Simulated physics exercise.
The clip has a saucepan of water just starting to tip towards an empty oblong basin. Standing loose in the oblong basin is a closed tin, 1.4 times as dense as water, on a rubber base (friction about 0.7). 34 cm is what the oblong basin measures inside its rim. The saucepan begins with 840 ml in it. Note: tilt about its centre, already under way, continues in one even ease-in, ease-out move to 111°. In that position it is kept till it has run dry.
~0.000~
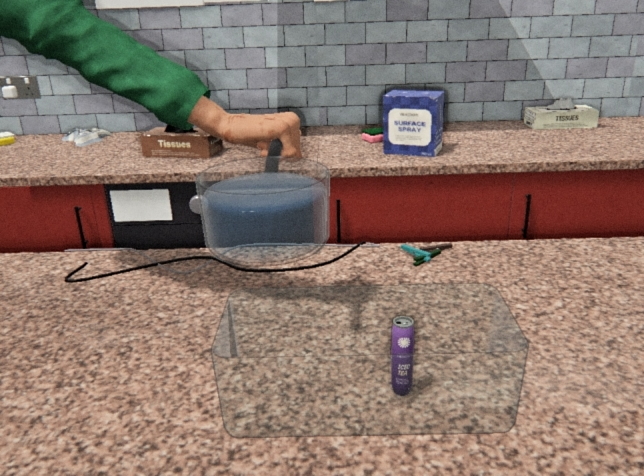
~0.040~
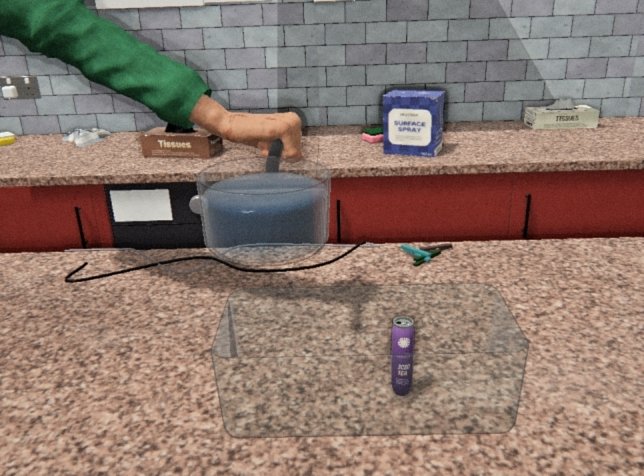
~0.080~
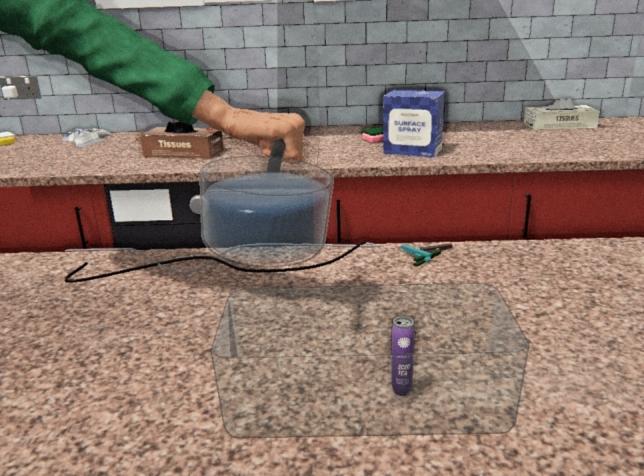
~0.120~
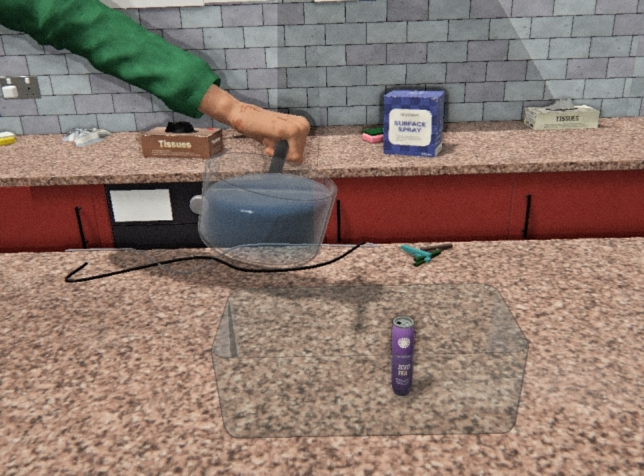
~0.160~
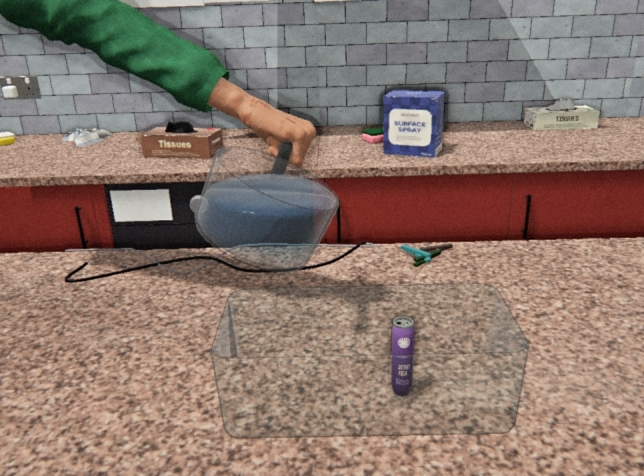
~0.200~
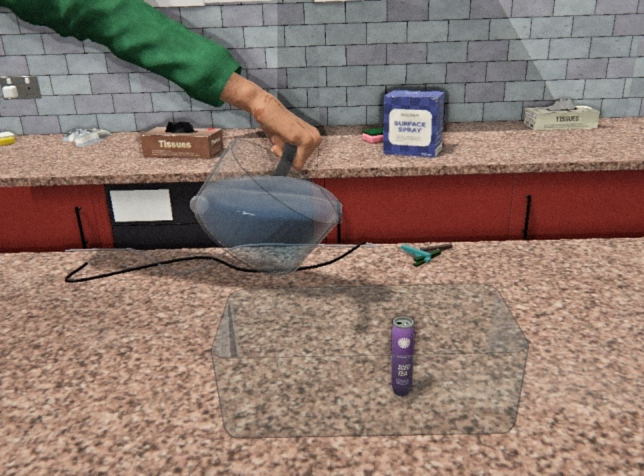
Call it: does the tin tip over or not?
It tips over.
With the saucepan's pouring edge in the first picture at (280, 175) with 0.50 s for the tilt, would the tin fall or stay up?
Result: Tin upright.
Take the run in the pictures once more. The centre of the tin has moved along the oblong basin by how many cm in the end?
Net tin displacement: Roughly 5.0 cm.
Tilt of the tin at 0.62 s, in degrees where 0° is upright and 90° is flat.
It tilts roughly 10° from upright.
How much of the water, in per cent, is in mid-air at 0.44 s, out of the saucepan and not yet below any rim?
Near 44 per cent at that time.
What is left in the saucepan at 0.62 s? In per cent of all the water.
Around 4 in a hundred.
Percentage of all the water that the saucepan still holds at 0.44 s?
Still held: Roughly 24 % of the total.
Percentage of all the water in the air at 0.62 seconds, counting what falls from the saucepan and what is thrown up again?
About 7 % of the total.
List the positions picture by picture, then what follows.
It leans 0°; its right rim is at (328, 174); the water meets the walls at (204, 191) and (327, 187); the oblong basin's rim runs from (221, 322) to (511, 315); the tin's top is at (403, 325), in the first picture.
It leans 2°; its right rim is at (329, 176); the water meets the walls at (204, 190) and (327, 188), in the second picture.
It leans 7°; its right rim is at (332, 182); the water meets the walls at (205, 189) and (329, 189), in the third picture.
It leans 15°; its right rim is at (335, 191); the water meets the walls at (207, 189) and (332, 192), in the fourth picture.
It leans 26°; its right rim is at (337, 204); the water meets the walls at (206, 190) and (337, 194), in the fifth picture.
It leans 38°; its right rim is at (336, 219); the water meets the walls at (203, 189) and (333, 207); 3 per cent is over the edge, in the sixth picture.
Then, 0.44 s in, the tilt is 107° and 23 per cent is still to pour; the tin stands where it began.
Then, 0.62 s in, the tilt is 111° and 4 per cent is still to pour; the tin leans 11°.
Then, 0.80 s in, the tilt is 111° and 0 per cent is still to pour; the tin stands 1 cm from where it began.
Then, 1.00 s in, the tilt is 111° and 0 per cent is still to pour; the tin leans 51°.
Finally, the tin lies on its side.
